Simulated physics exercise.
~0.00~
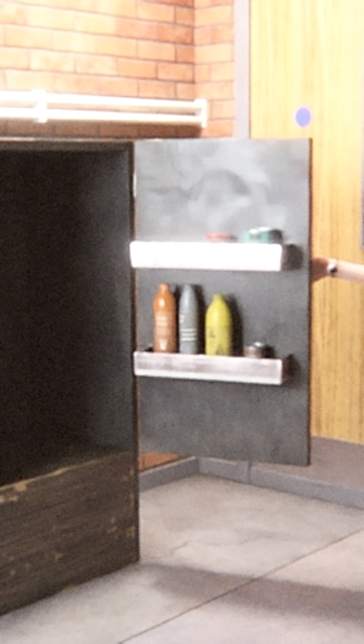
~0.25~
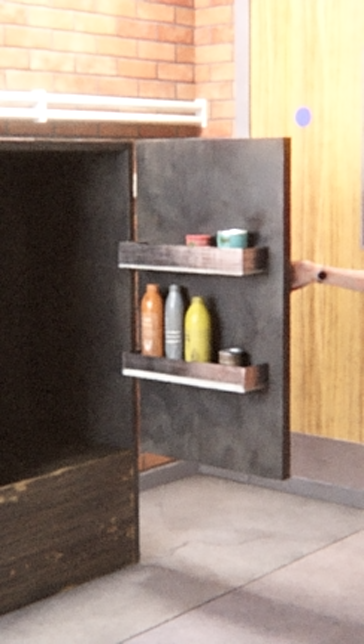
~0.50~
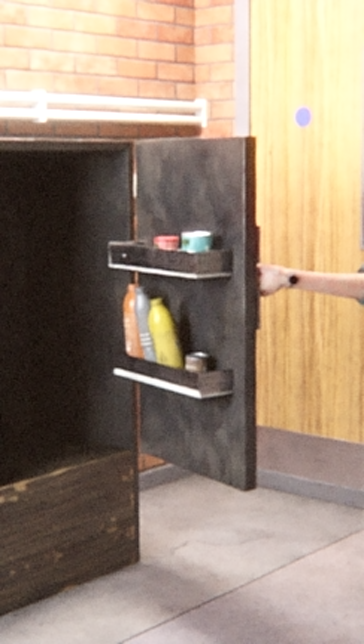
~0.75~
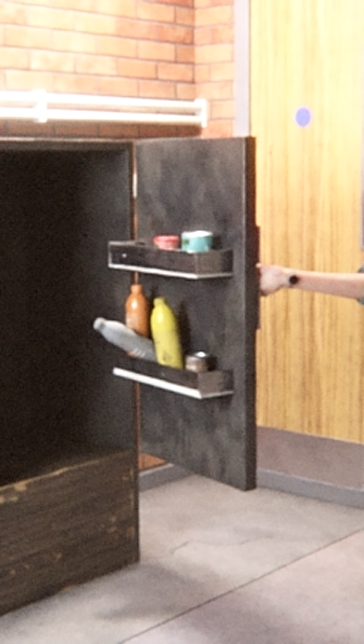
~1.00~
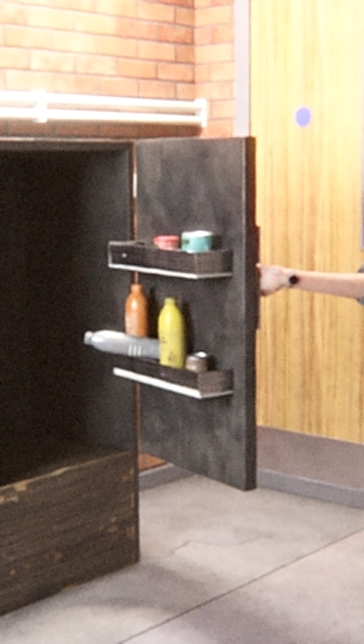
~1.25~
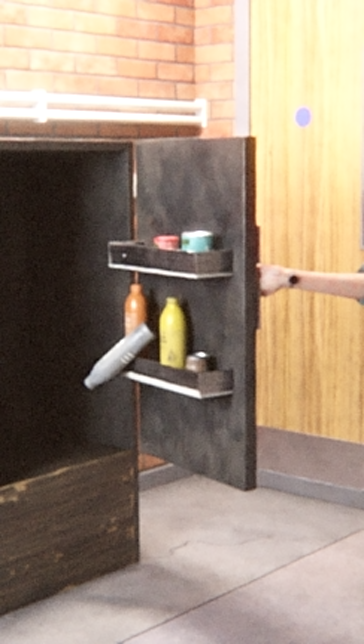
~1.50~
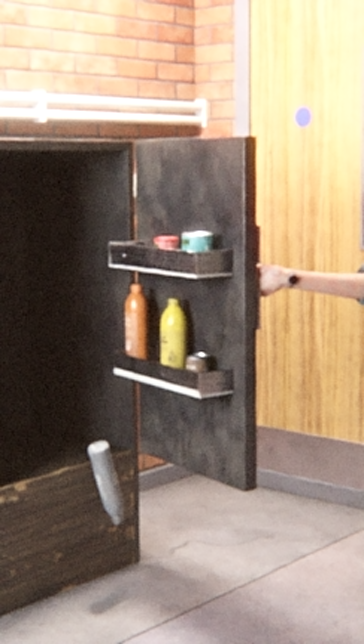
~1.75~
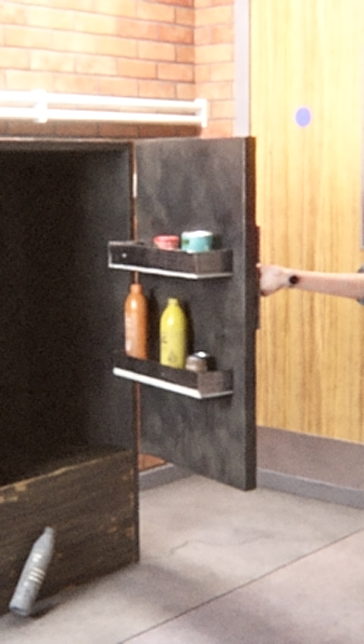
A dark locker door with two racks of bottles and tins swung left, a hand at its edge, and stopped still partly open. The grey bottle tipped over the lower rack's end and dropped to the floor, while the other items stayed in the racks.
